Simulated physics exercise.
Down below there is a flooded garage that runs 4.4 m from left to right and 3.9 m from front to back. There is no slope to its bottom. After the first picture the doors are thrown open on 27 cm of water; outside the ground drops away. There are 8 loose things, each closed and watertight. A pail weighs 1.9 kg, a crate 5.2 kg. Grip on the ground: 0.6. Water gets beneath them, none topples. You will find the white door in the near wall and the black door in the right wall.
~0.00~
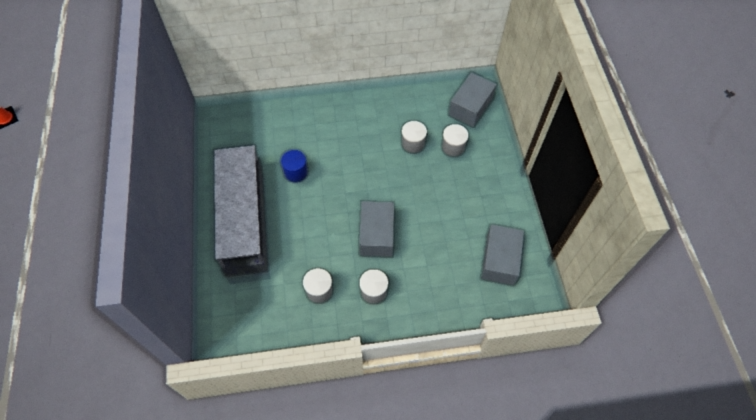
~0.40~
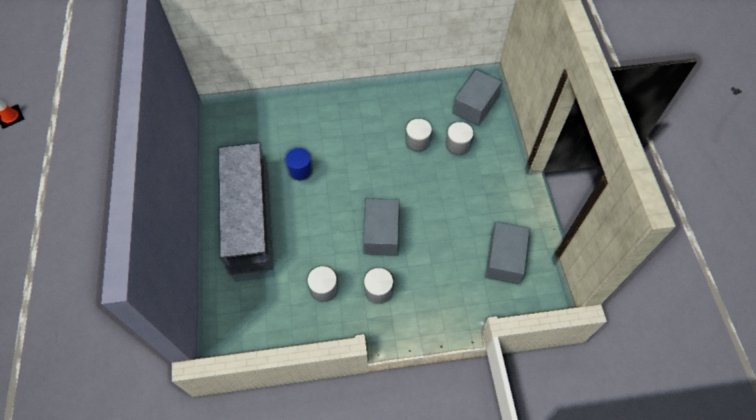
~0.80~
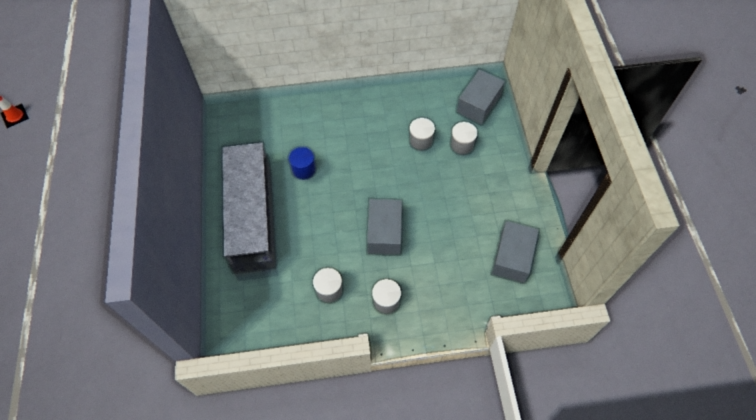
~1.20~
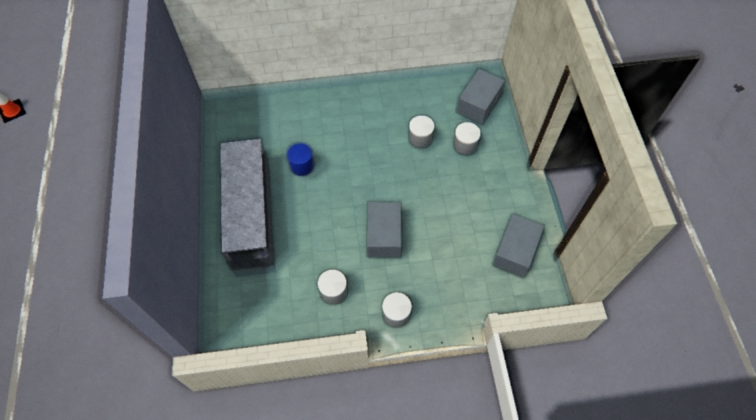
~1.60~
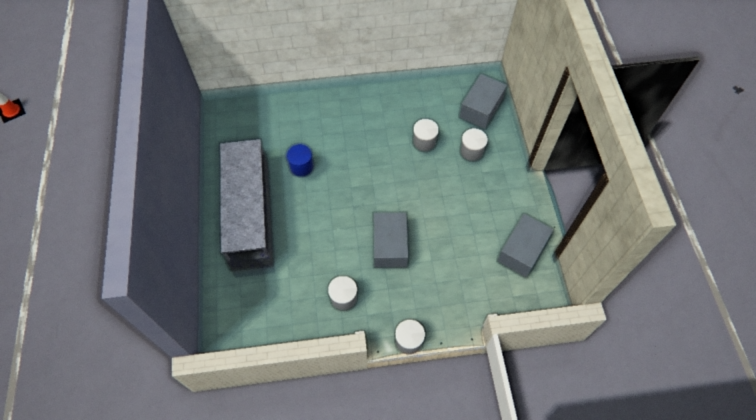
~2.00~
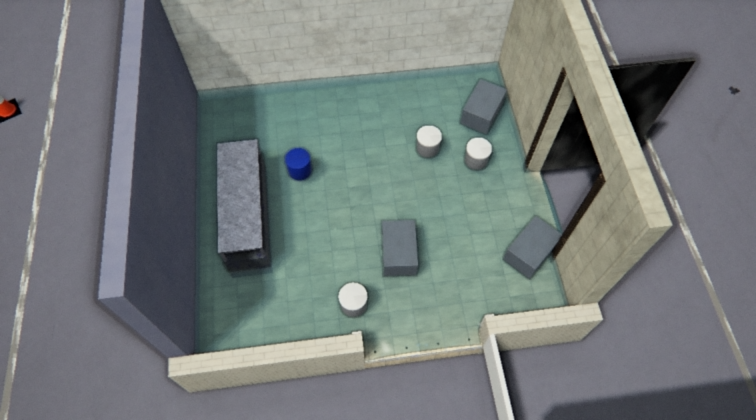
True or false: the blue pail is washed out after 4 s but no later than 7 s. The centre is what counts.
False, later than 7 s or never.
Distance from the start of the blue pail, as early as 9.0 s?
140 cm, give or take.
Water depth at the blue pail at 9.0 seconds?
The depth there is around 12 cm.
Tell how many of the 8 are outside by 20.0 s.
By that point, 8.
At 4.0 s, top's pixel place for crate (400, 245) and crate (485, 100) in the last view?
They end up about (453, 321) and (512, 145) in the last view.
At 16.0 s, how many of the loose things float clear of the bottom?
It comes to 0 of them.
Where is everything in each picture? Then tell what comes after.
The first picture shows the blue pail at (293, 160), afloat; about 4460 L in view; 0 of 8 have shifted.
The second picture shows the blue pail at (298, 158), afloat; about 4360 L in view; 0 of 8 have shifted.
The third picture shows the blue pail at (301, 157) floats; about 4220 L in view; 2 of 8 have shifted.
The fourth picture shows the blue pail at (300, 154), afloat; 24 cm deep round most things; 5 of 8 have shifted.
The fifth picture shows the blue pail at (299, 155) floats; 23 cm deep round most things; 7 of 8 have shifted.
The sixth picture shows the blue pail at (298, 158), afloat, 5 cm from its start; about 3750 L in view; 7 of 8 have shifted.
After 4.0 s the blue pail is near (324, 196), 0.7 m from its start, afloat; 4 of 8 are out; 4 afloat.
After 9.0 s the blue pail is near (359, 242), 1.4 m from its start, afloat; 7 of 8 are out; 1 afloat.
After 16.0 s the blue pail has gone out (at 13.0 s); 8 of 8 are out; 0 afloat.
After 20.0 s the blue pail has gone out (at 13.0 s); 8 of 8 are out; 0 afloat.
